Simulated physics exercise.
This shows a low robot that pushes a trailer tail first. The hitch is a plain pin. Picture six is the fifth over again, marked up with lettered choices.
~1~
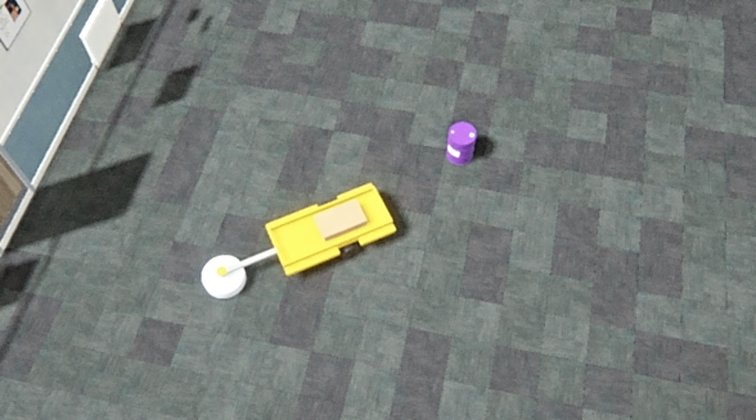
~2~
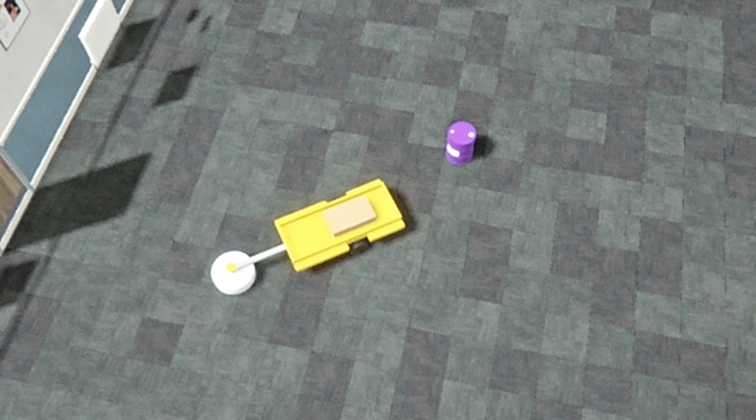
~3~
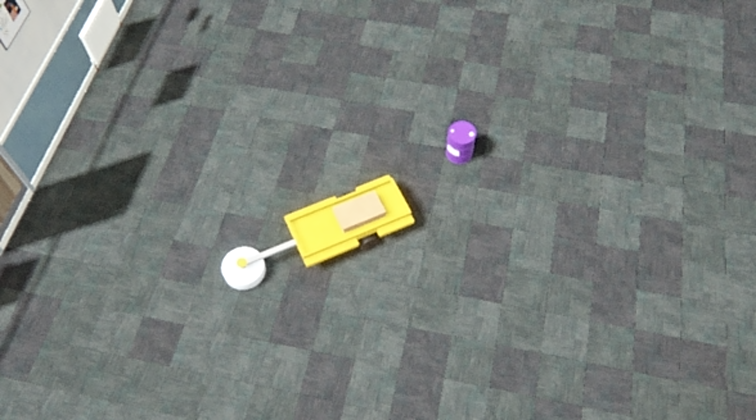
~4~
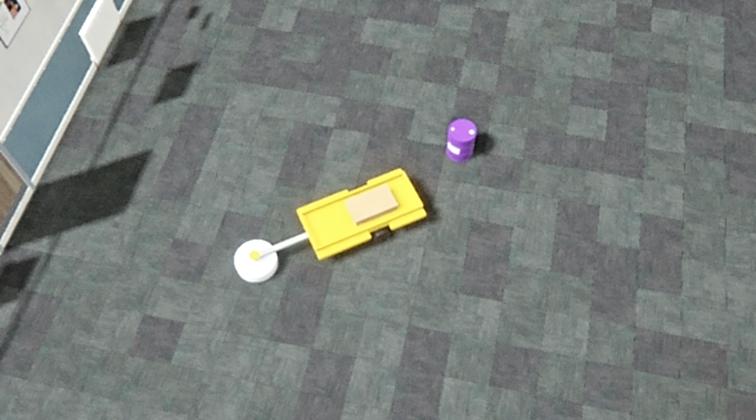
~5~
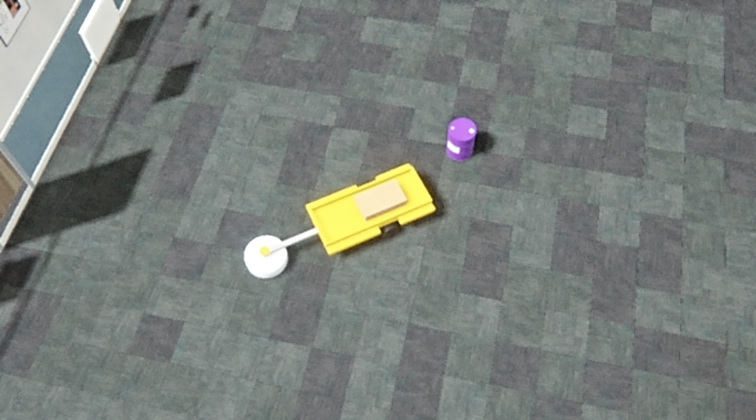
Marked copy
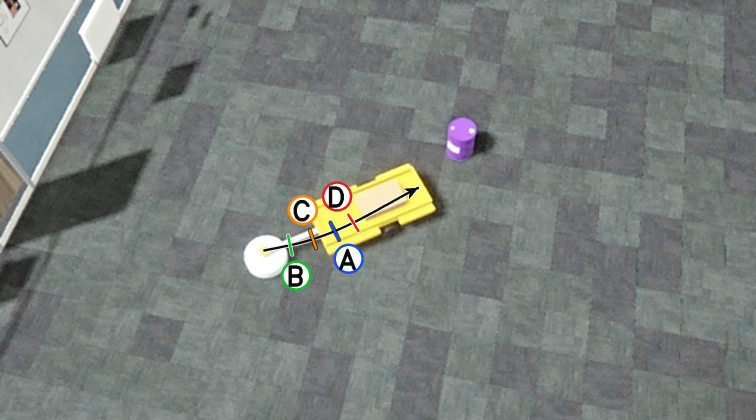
At the start, a round white robot sits at the lower left end of a yellow cart carrying a tan block, with a purple keg to the upper right on gray carpet. The robot pushes the cart slowly a short way right and slightly upward, narrowing the gap, while the keg stays still.
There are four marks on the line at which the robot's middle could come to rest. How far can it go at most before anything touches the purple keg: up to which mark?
It should halt at C.
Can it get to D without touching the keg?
No.
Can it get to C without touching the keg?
Yes.
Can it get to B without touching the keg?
Yes.
On the marked copy, A at (335, 231); B at (290, 245); C at (313, 239); D at (353, 223); the route from (264, 251) via (346, 226) to (418, 188).
Following C. Soon after the start, robot (284, 252), cart (386, 201).
Later, robot (299, 249), cart (399, 195).
In the end, robot (314, 244), cart (412, 189); nothing has been touched.
As for the rest, A is too far, the keg has been hit; B is safe but short; D is too far, the keg has been hit.
